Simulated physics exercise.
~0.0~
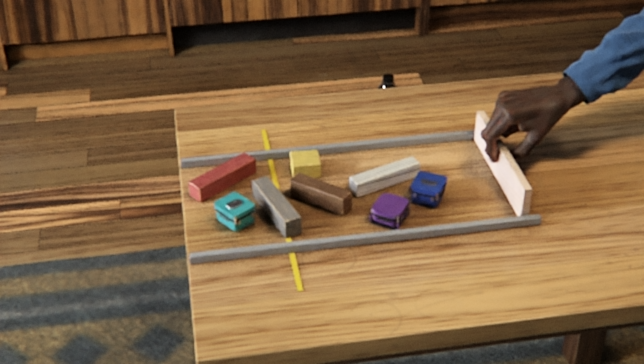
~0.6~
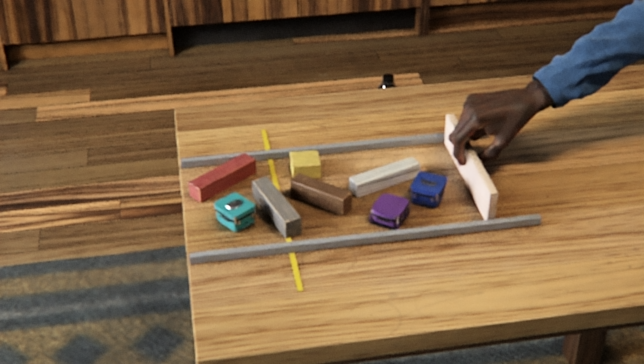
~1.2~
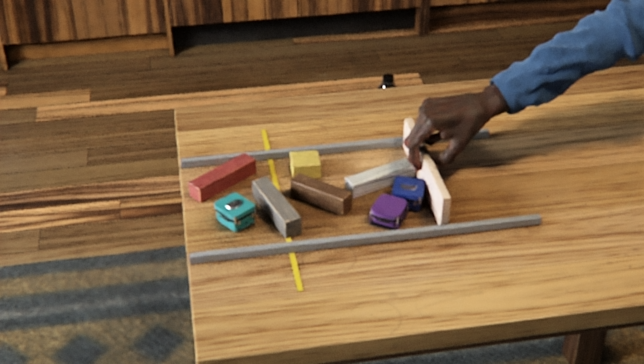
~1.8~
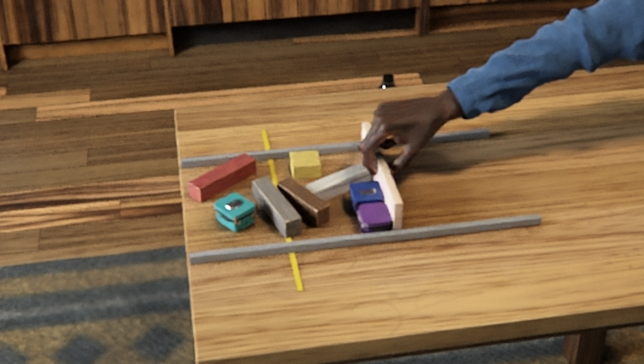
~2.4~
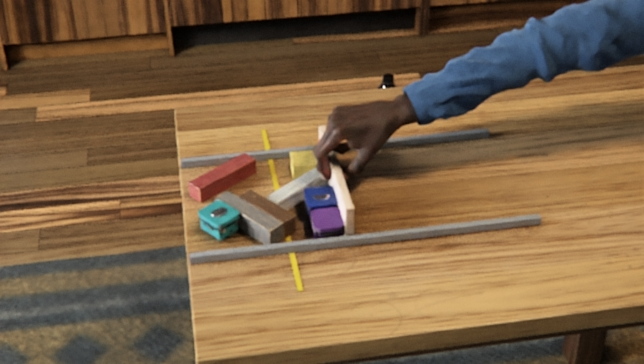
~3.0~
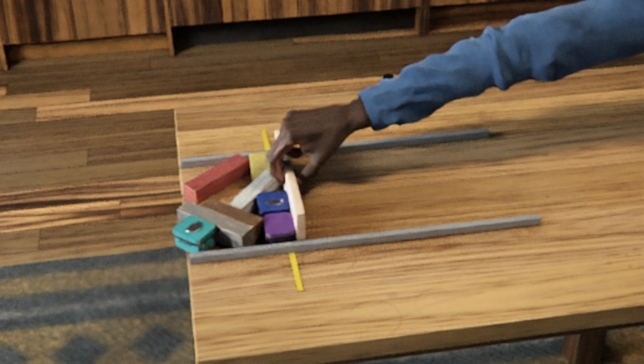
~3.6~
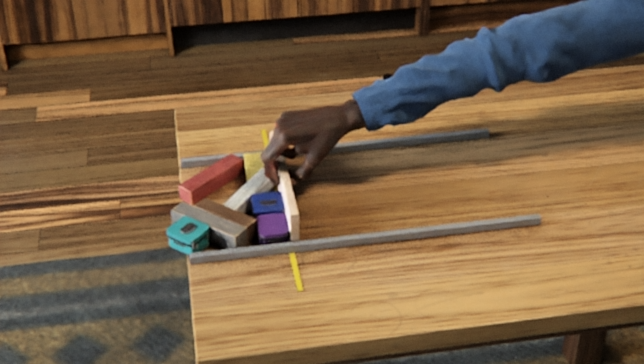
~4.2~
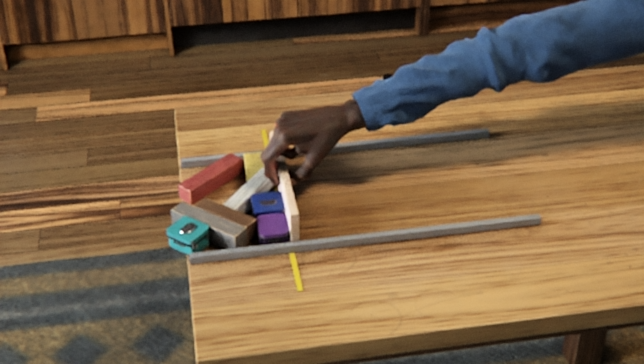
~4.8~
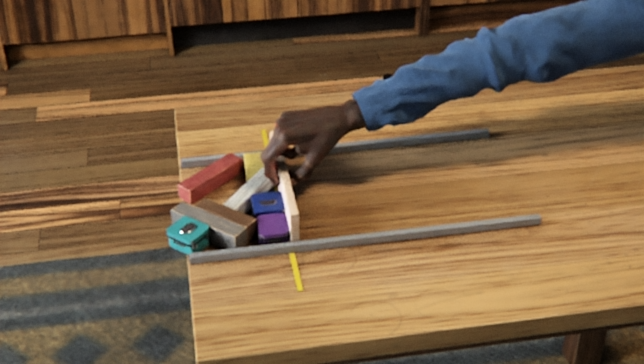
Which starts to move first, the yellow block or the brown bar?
The brown bar starts to move first. The yellow block stays where it is until the board has come further left.
